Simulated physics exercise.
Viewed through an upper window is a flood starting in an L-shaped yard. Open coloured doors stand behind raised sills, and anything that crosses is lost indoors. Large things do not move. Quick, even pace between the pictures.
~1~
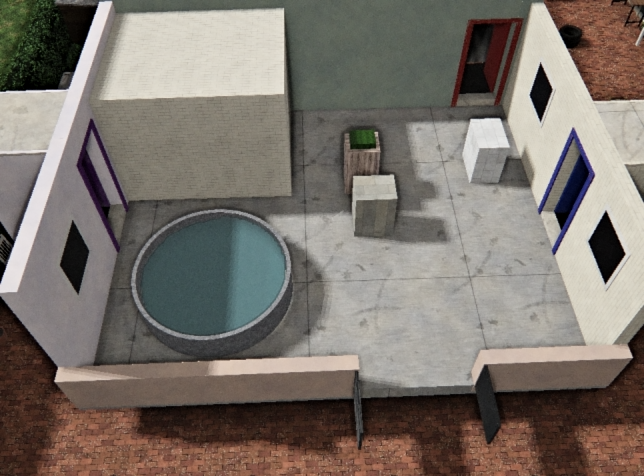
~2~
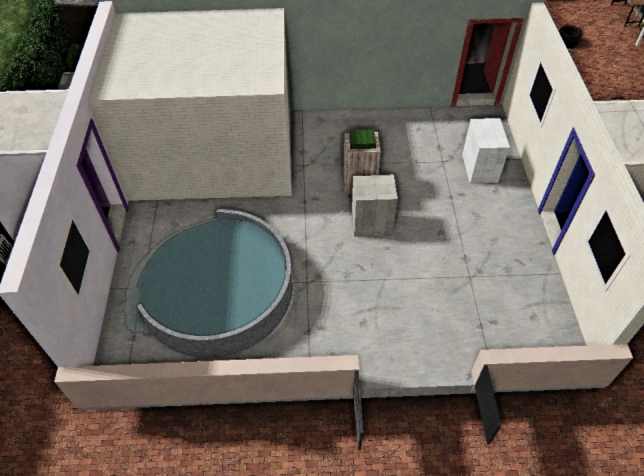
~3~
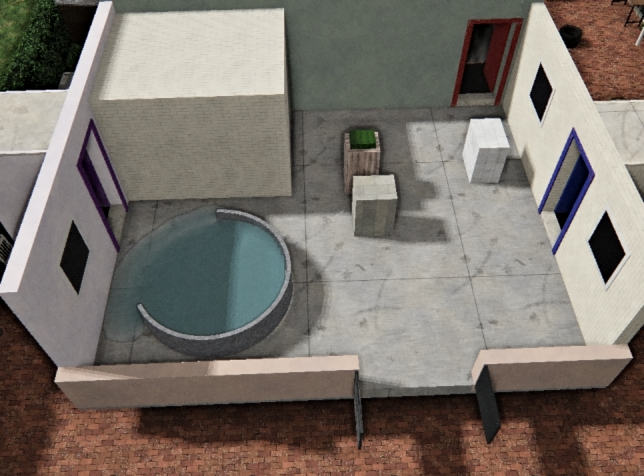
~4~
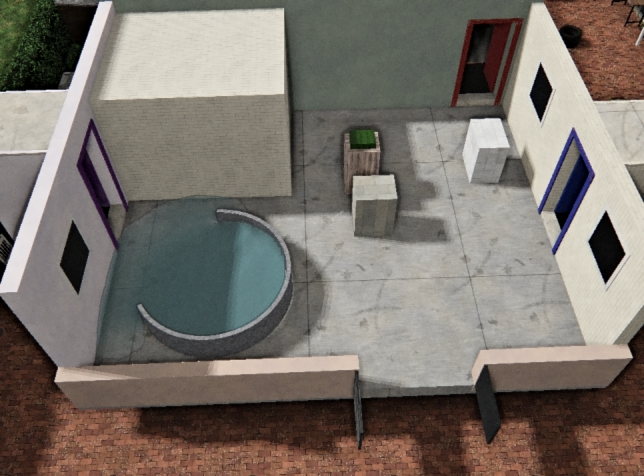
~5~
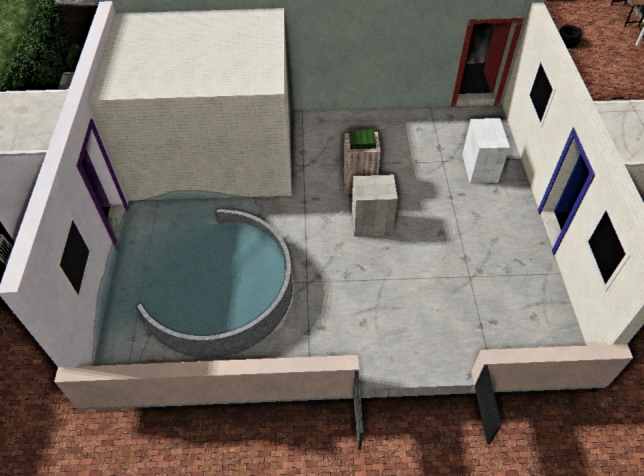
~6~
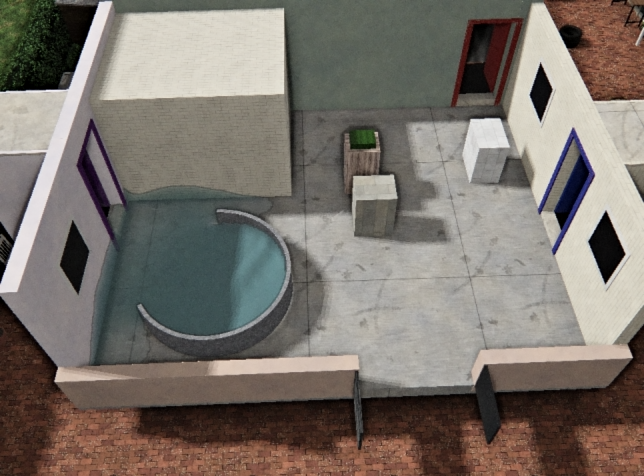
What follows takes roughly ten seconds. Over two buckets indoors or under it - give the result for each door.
In the end the blue door keeps it to two buckets; the red door keeps it to two buckets; the purple door lets in beyond two buckets.
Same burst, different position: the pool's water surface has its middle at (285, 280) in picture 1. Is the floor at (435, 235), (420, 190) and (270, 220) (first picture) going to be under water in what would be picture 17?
Bone-dry, bone-dry, soaked.
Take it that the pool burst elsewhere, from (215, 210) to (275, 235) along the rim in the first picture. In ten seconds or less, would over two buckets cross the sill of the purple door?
Purple door: Stays within it.
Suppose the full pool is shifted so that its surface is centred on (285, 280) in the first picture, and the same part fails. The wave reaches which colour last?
I'd pick the red door.
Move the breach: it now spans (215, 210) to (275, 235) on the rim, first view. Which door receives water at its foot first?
The door marked purple.
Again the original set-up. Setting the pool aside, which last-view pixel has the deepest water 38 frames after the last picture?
At about (580, 357).
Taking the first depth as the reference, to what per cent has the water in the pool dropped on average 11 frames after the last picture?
40 per cent or thereabouts.
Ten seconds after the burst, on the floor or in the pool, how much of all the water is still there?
Some 94 per cent.
A moment on, water covers 15 % of the floor; the blue door not reached, the red door not reached, the purple door under two buckets in.
Next, water covers 25 % of the floor; the blue door not reached, the red door not reached, the purple door far over two buckets in.
Then, water covers 40 % of the floor; the blue door not reached, the red door not reached, the purple door far over two buckets in.
Later, water covers 70 % of the floor; the blue door wet at the sill, nothing in, the red door not reached, the purple door far over two buckets in.
In the end, water covers 90 % of the floor; the blue door wet at the sill, nothing in, the red door wet at the sill, nothing in, the purple door far over two buckets in.
